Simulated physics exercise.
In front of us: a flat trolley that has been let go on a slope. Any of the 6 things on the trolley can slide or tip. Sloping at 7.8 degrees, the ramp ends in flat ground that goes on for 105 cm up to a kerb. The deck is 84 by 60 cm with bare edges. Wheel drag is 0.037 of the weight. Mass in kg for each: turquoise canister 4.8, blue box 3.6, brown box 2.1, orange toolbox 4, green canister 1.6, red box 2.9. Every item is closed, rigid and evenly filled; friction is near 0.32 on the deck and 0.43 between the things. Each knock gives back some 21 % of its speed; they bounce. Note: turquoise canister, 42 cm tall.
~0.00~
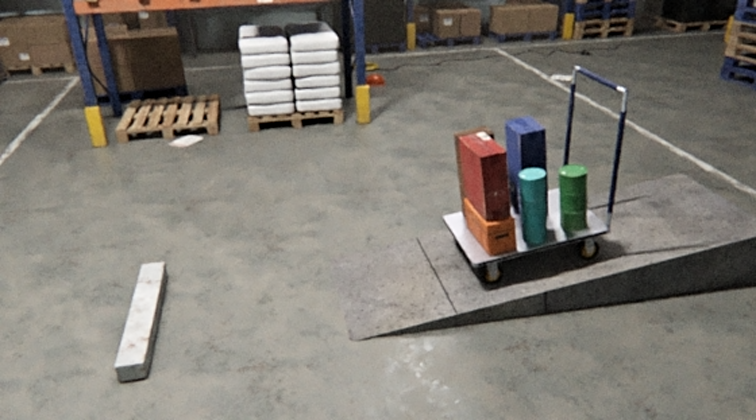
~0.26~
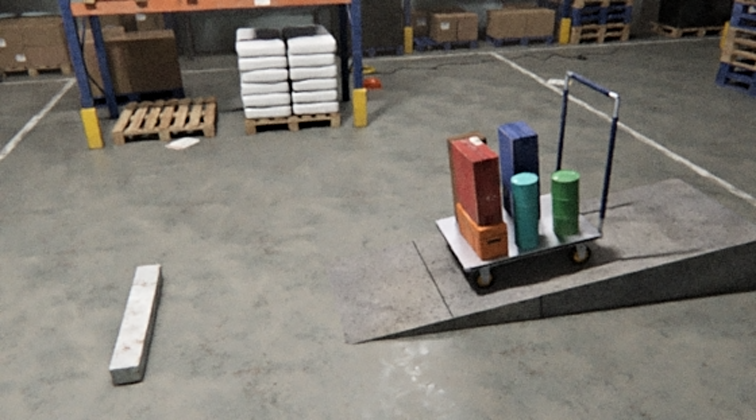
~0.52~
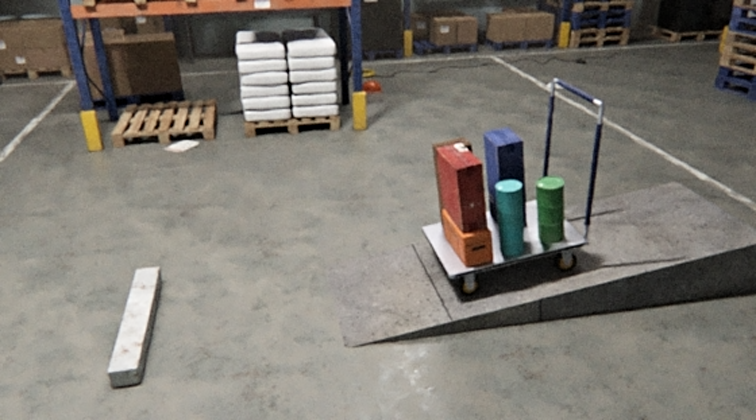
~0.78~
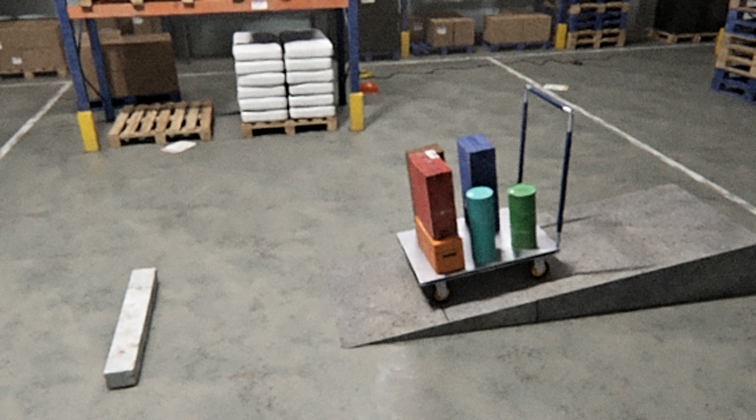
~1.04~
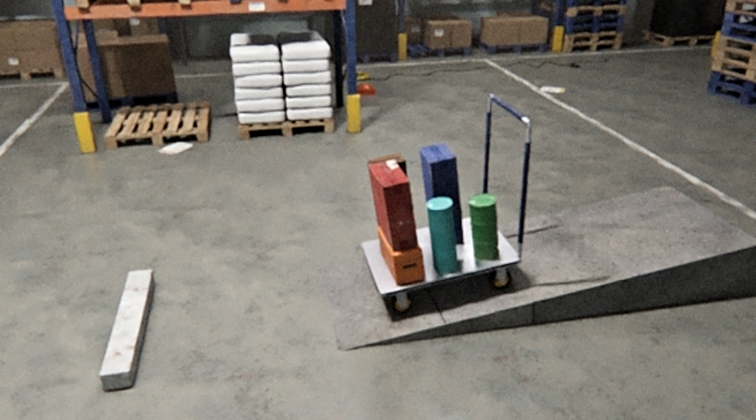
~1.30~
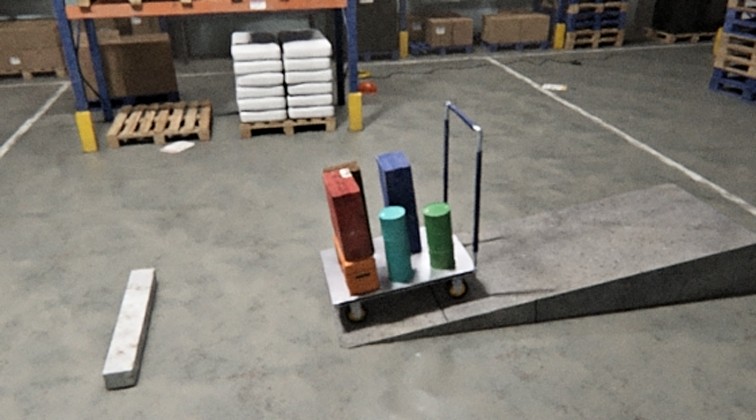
A flat trolley loaded with red, blue and orange boxes and two green-toned canisters rolled leftward down a low ramp in a warehouse, picking up speed, while a pale bar lay on the floor.
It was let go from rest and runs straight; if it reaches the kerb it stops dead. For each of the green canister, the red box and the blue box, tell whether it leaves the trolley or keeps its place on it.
One by one: The green canister ends up on the cart, the red box ends up off the cart, the blue box ends up off the cart.
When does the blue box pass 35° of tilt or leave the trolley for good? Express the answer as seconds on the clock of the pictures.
I'd say around the 2.6 s mark.
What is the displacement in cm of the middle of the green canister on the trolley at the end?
It ends about 22 centimetres from where it started.
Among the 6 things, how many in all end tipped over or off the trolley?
All told, 4.
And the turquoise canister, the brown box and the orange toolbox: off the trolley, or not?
Observed: Turquoise canister remains in bounds; brown box exits its support; orange toolbox exits its support.
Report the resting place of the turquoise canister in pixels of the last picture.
Its middle settles close to pixel (149, 283).
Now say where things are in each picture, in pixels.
The first picture shows kerb 183 cm ahead; green canister (573, 198); red box (485, 176); blue box (527, 168).
The second picture shows kerb 181 cm ahead; orange toolbox (482, 228); turquoise canister (526, 211).
The third picture shows kerb 172 cm ahead; orange toolbox (467, 235).
The fourth picture shows kerb 157 cm ahead; turquoise canister (482, 225).
The fifth picture shows kerb 136 cm ahead; orange toolbox (401, 252); turquoise canister (443, 236).
The sixth picture shows kerb 108 cm ahead; green canister (440, 236); red box (346, 214); blue box (400, 203).
After 2.20 s, trolley at the kerb; blue box moved 10 cm near (202, 234); green canister moved 9 cm near (230, 274); red box moved 10 cm near (129, 240).
After 2.40 s, trolley at the kerb; brown box, orange toolbox and red box now off the trolley; blue box 15° off its base near (178, 235); green canister 6° off its base near (205, 276).
After 2.70 s, trolley at the kerb; blue box 55° off its base near (145, 249); green canister moved 22 cm near (207, 277); turquoise canister moved 25 cm.
After 2.90 s, trolley at the kerb; blue box now off the trolley; green canister moved 23 cm near (205, 277); turquoise canister moved 25 cm.
In the end (3.7 s), off the trolley, blue box, brown box, orange toolbox and red box; not toppled but over 10 cm from the start, turquoise canister and green canister. At the end, from the last picture's camera, green canister near (206, 278), red box near (6, 338).
